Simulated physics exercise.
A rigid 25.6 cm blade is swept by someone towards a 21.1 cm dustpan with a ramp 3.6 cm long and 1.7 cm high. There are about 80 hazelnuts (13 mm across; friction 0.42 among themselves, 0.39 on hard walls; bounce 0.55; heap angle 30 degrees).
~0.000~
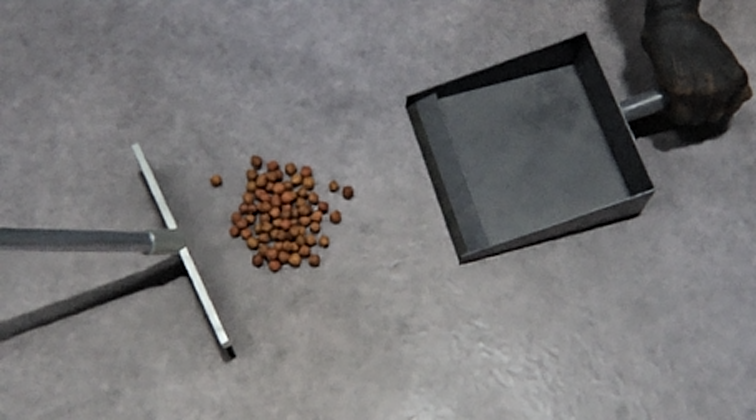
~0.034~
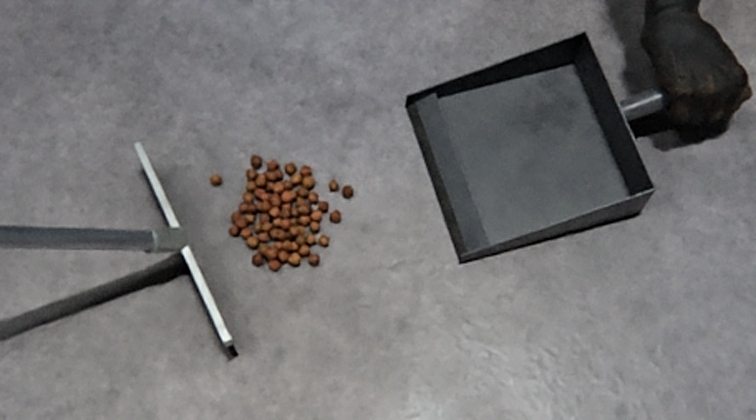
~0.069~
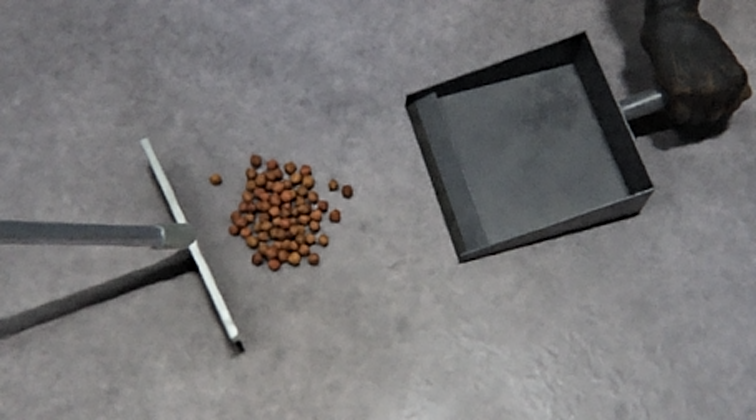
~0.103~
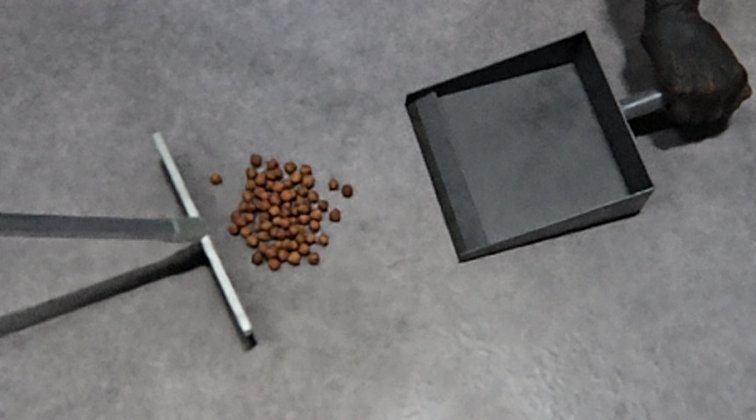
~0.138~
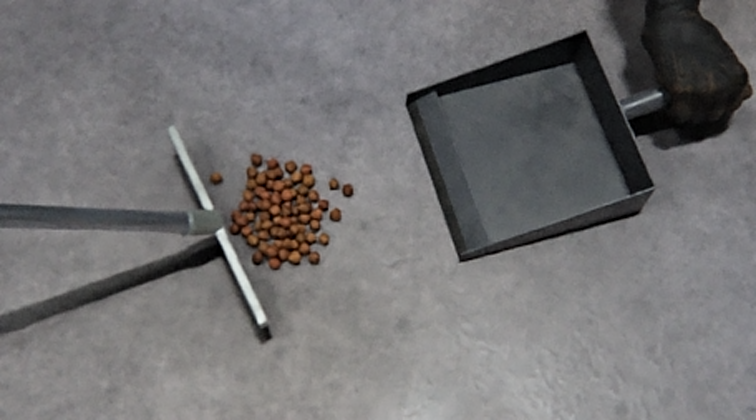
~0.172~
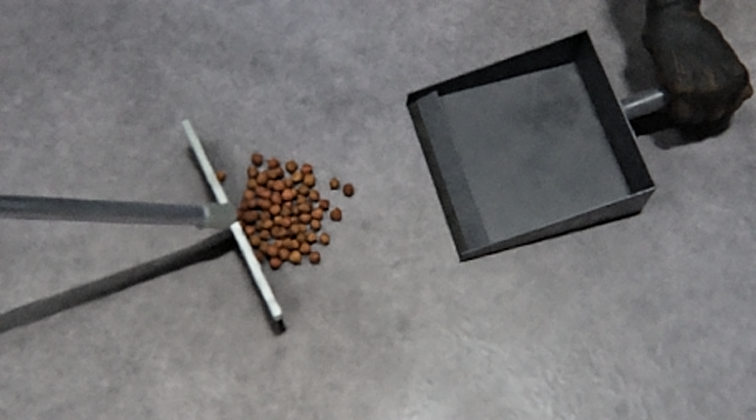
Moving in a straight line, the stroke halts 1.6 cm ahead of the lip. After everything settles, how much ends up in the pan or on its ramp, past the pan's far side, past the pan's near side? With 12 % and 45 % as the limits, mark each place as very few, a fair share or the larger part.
My call: Pan: A fair share; far side: A fair share; near side: Very few.
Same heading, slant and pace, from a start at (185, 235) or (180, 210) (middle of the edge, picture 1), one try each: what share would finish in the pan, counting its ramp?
The two tries give about 20 % and about 15 %.
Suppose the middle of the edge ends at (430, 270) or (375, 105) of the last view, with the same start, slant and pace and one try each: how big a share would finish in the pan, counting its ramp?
Some 5 per cent on the first try, 15 per cent on the second.
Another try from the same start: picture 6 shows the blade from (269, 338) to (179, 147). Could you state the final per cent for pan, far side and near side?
Pan 5; far 5; near 5.
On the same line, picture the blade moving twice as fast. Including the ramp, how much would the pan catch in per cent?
It would be around 30 percent.
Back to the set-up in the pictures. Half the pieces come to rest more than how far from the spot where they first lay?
That distance is close to 18 cm.
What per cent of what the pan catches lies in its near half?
Close to 40 %.
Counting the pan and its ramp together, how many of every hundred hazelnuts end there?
Near 20 in every hundred.
After 0.38 s, middle of the blade 14 cm from the lip; 0 % over the lip, far side 5 %, near side 0 %.
Then, at 0.52 s, middle of the blade 7 cm from the lip; 0 % over the lip, far side 10 %, near side 0 %.
After 0.78 s, middle of the blade 4 cm from the lip; 20 % over the lip, far side 15 %, near side 0 %.
By 1.4 s all is still; pan 20 %, far side 15 %, near side 0 %, in front of the lip or behind the blade 65 %.
